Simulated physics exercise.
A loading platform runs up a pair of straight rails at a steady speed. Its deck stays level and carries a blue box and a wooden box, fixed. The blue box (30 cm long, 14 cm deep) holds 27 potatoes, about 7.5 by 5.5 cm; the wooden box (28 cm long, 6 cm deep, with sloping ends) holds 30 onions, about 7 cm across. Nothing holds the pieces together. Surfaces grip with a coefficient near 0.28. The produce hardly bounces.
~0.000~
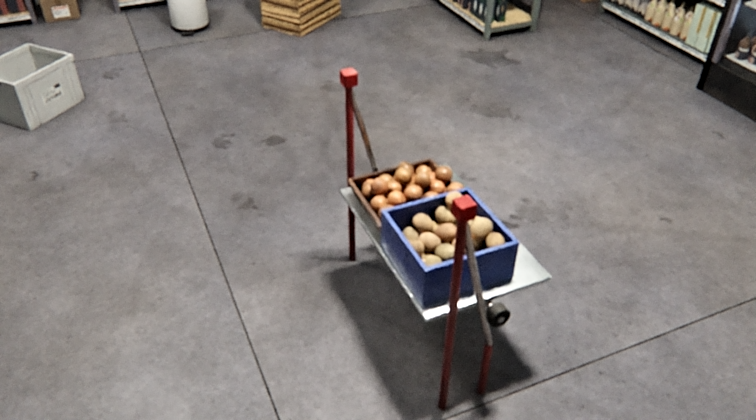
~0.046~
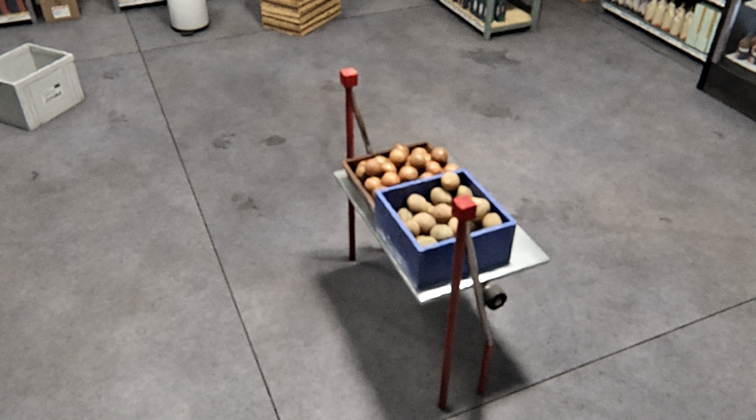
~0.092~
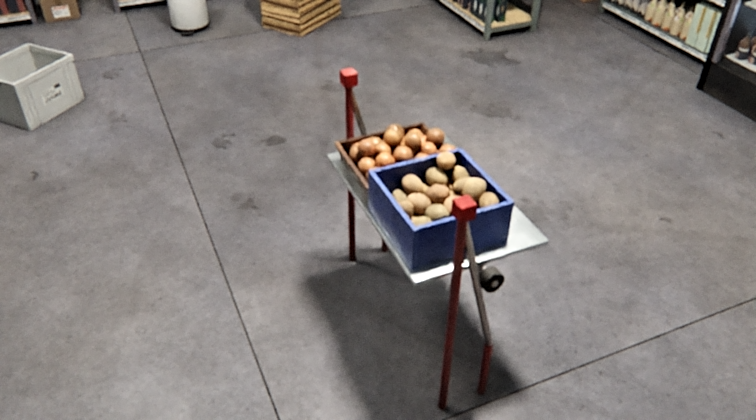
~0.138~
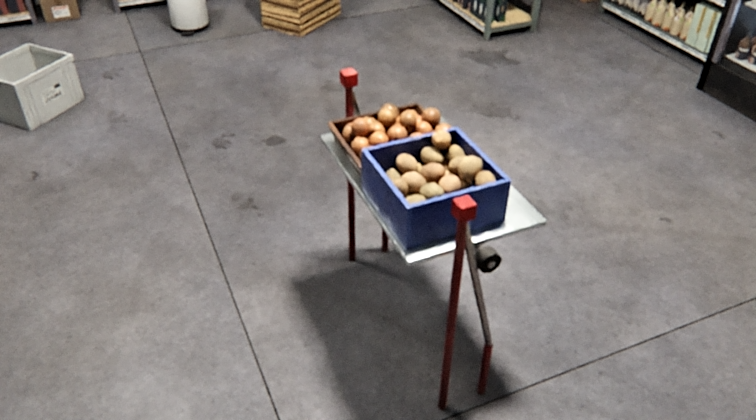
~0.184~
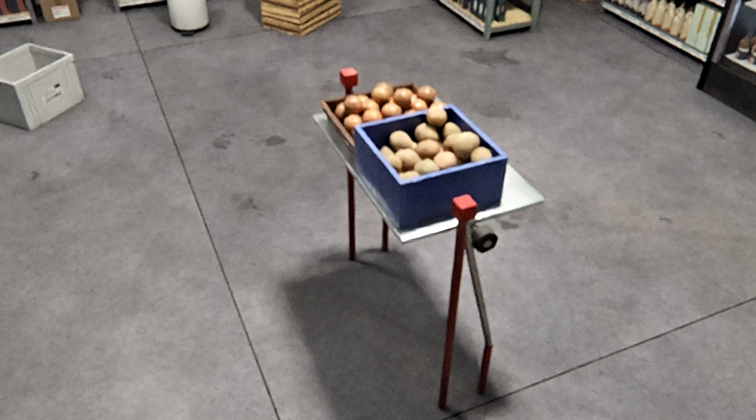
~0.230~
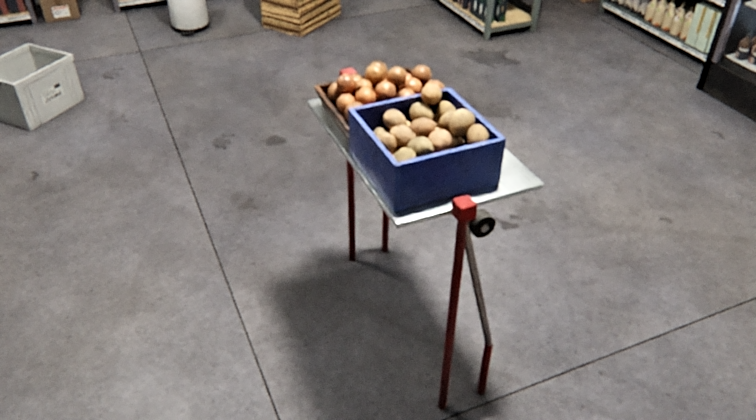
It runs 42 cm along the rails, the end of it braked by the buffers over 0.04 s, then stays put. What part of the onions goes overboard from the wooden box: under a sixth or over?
The wooden box loses more than a sixth of its onions.
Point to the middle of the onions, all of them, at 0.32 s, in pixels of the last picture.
Around (366, 66).
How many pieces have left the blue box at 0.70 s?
Out by then, roughly: Blue box 1.
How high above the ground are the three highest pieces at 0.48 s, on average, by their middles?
Some 108 cm up.
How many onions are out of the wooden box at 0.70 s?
Some 16 by then.
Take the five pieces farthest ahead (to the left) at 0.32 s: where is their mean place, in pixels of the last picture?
Near (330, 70).
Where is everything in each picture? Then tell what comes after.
In the first picture (places track the rim corner closest to us here), wooden box (its farthest corner) (430, 160); blue box (428, 269); 0 cm travelled; all still inside.
In the second picture, wooden box (426, 142); blue box (423, 249); 9 cm travelled.
In the third picture, wooden box (421, 123); blue box (417, 228); 18 cm travelled.
In the fourth picture, wooden box (417, 104); blue box (411, 206); 27 cm travelled.
In the fifth picture, wooden box (412, 83); blue box (404, 182); 36 cm travelled.
In the sixth picture, wooden box (408, 68); blue box (399, 164); 42 cm travelled; all still inside.
After 0.32 s, the blue box has all 27 and the wooden box is down by 1 of 30.
After 0.48 s, the blue box has all 27 and the wooden box is down by 10 of 30.
After 0.70 s, the blue box is down by 1 of 27 and the wooden box is down by 15 of 30.
Outcome (at 1.25 s), the blue box is down by 1 of 27 and the wooden box is down by 15 of 30. Asked share, 15 of 30, 50 per cent.
